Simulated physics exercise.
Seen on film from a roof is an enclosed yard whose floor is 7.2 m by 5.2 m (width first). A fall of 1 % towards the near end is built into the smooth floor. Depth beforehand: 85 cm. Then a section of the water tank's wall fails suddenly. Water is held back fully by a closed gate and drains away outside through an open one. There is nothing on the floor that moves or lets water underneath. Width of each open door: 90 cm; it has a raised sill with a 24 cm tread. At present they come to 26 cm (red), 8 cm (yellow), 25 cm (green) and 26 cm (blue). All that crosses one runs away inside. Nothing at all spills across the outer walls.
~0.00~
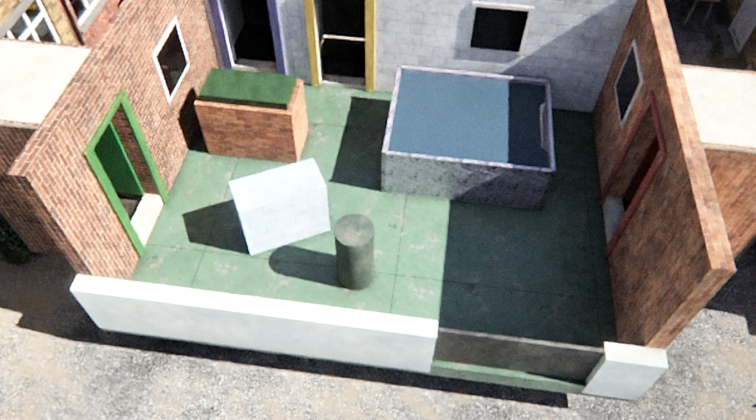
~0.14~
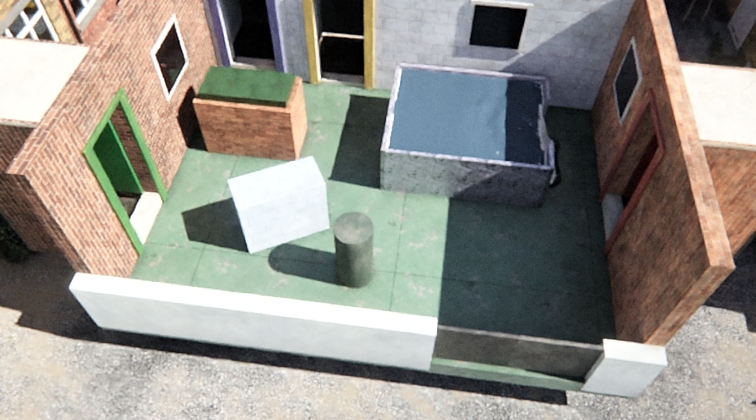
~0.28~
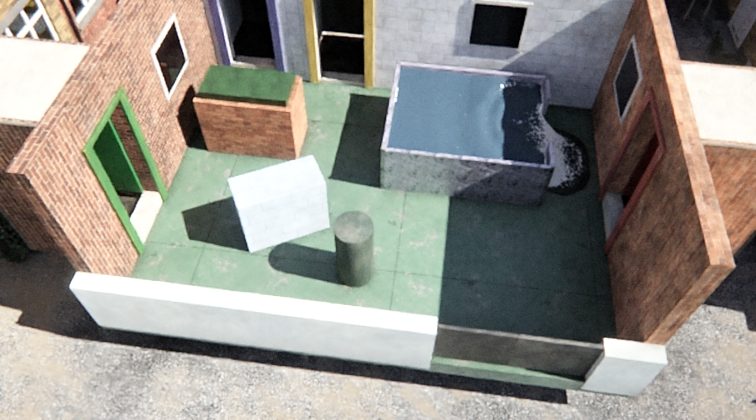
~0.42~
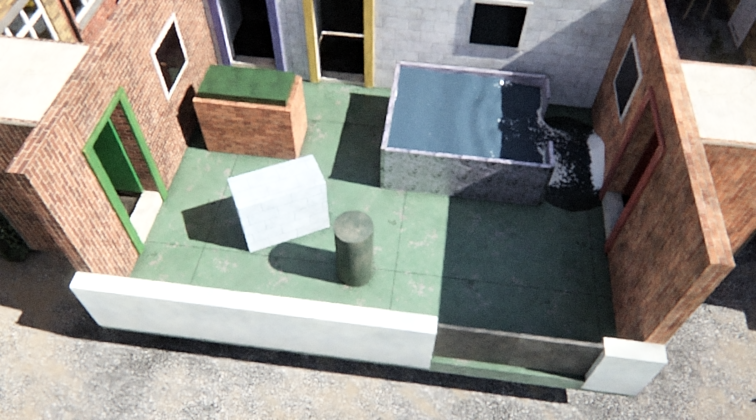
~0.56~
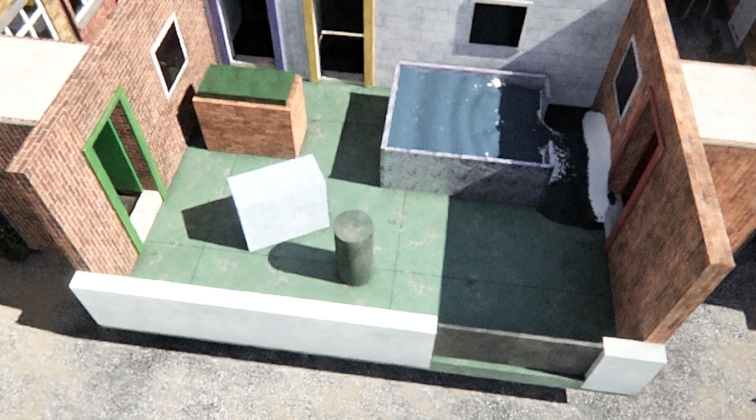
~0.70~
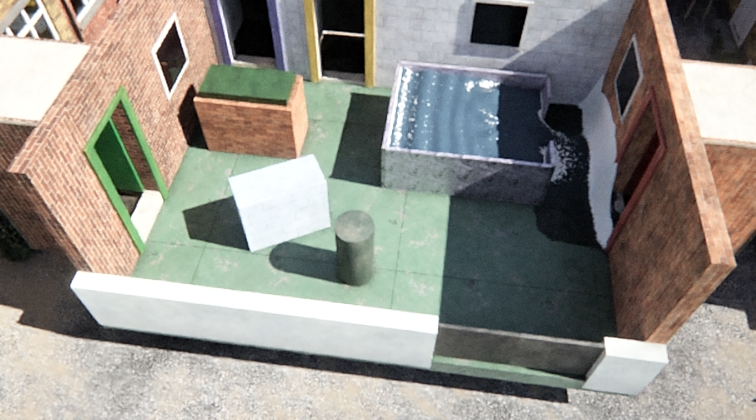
Water pouring from the right side of a raised tank in a walled yard, spreading over green floor beside the brick wall.
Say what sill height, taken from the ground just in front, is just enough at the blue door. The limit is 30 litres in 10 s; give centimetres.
I would put it at 12 cm.
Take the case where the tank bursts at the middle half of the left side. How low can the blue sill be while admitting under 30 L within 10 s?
Then roughly 29 cm.
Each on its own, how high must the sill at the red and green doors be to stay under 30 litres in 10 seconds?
You'd want some 24 cm at red and some 13.5 cm at green.
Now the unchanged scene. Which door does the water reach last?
That would be the green door.
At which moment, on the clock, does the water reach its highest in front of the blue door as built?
I'd say near 8.0 seconds.
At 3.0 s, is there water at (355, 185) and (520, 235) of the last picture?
Taking them in turn, they come out spared and submerged.
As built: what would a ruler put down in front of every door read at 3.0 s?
In cm - red: 24, yellow: 11, green: 0, blue: 4.
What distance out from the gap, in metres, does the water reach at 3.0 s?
Roughly 6.2 metres.
After 1.4 s water covers 20 % of the floor, deepest (68 cm) near (584, 112); it has not reached the blue door.
After 3.0 s water covers 50 % of the floor, deepest (44 cm) near (589, 162); 4 cm at the blue door, 0 litres in over its 26 cm sill.
After 10.0 s water covers 95 % of the floor, deepest (20 cm) near (379, 171); 15 cm at the blue door, 0 litres in over its 26 cm sill.
At the blue door as built, the water arrived by 2.6 s and peaked near 17 cm at 7.8 s.
With a sill of 9.5 cm, 73 litres would have come in within the 10 s; with 13 cm, 20 litres. So under 30 litres takes about 12 cm.
